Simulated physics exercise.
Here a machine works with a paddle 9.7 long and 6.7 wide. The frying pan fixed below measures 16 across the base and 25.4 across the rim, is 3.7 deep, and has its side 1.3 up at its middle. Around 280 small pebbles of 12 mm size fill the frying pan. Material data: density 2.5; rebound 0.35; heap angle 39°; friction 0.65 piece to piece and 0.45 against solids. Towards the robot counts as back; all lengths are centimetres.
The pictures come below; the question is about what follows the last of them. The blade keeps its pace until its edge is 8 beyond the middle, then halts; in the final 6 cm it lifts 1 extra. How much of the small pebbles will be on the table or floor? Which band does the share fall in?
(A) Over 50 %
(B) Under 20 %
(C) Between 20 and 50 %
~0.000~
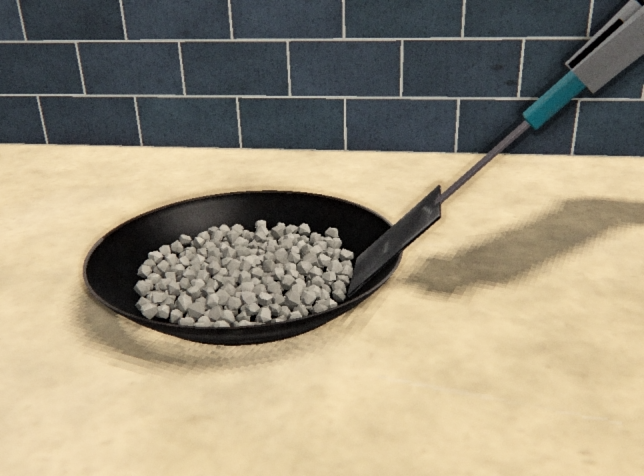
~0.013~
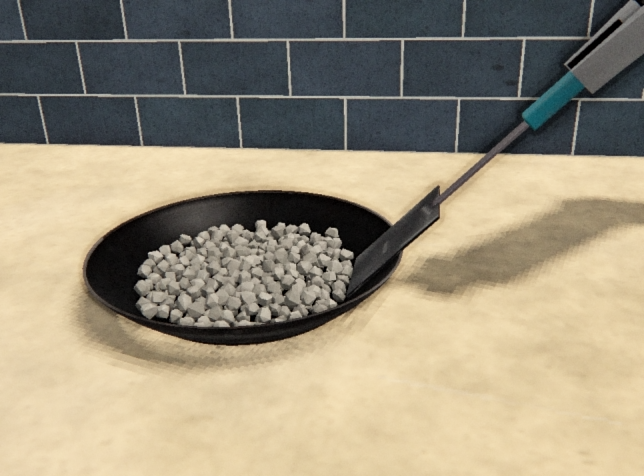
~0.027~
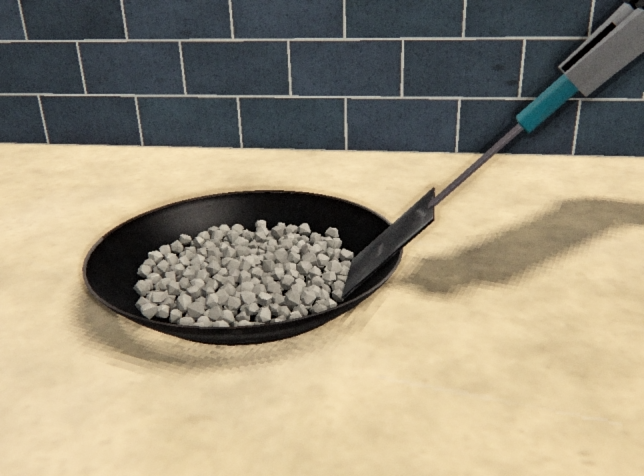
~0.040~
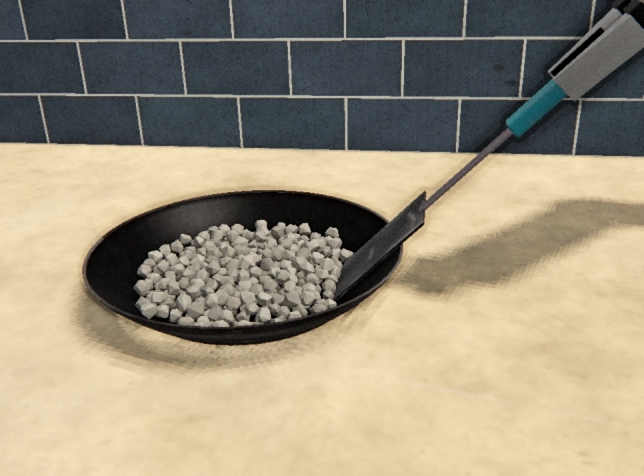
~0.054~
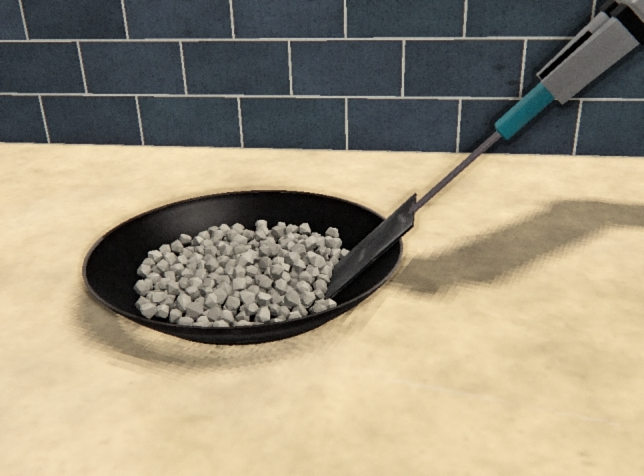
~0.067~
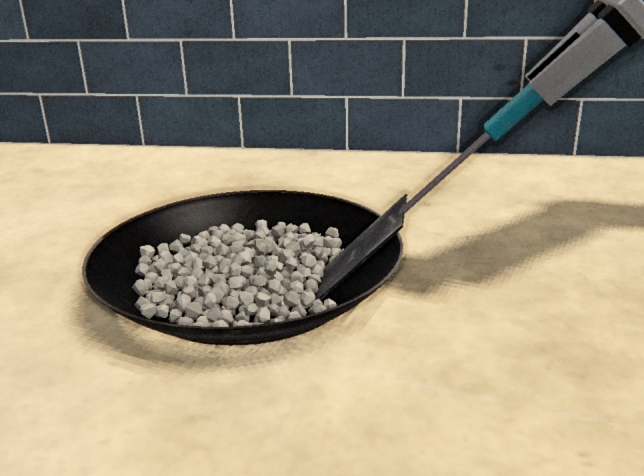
The answer is B.
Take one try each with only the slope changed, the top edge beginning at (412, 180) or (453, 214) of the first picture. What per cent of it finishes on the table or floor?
First try around 15 percent, second around 15 percent.
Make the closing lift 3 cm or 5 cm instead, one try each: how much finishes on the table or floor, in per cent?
First try about 10 %, second try about 5 %.
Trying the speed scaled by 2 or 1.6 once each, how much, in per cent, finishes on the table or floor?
Some 25 and 20 per cent.
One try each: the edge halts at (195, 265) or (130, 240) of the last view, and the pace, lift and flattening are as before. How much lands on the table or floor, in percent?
First try about 5 percent, second about 30 percent.
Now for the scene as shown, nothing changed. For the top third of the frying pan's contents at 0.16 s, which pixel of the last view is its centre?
It is centred near (184, 258).
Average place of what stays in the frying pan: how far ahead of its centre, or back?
Some 4.0 cm ahead of the centre.
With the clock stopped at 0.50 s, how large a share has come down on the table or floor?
Fraction noted: Close to 10 per cent.
After 0.16 s, sloping 46°, highest piece 4 above the table; 277 in the frying pan.
After 0.25 s, sloping 46°, highest piece 5 above the table; 274 in the frying pan, 3 on the blade or in flight.
After 0.50 s, sloping 46°, highest piece 5 above the table; 244 in the frying pan, 33 on the table or floor.
After 1.55 s, sloping 46°, highest piece 5 above the table; 243 in the frying pan, 34 on the table or floor.
In the end, 243 in the frying pan, 34 on the table or floor. That is 12 % on the table or floor.
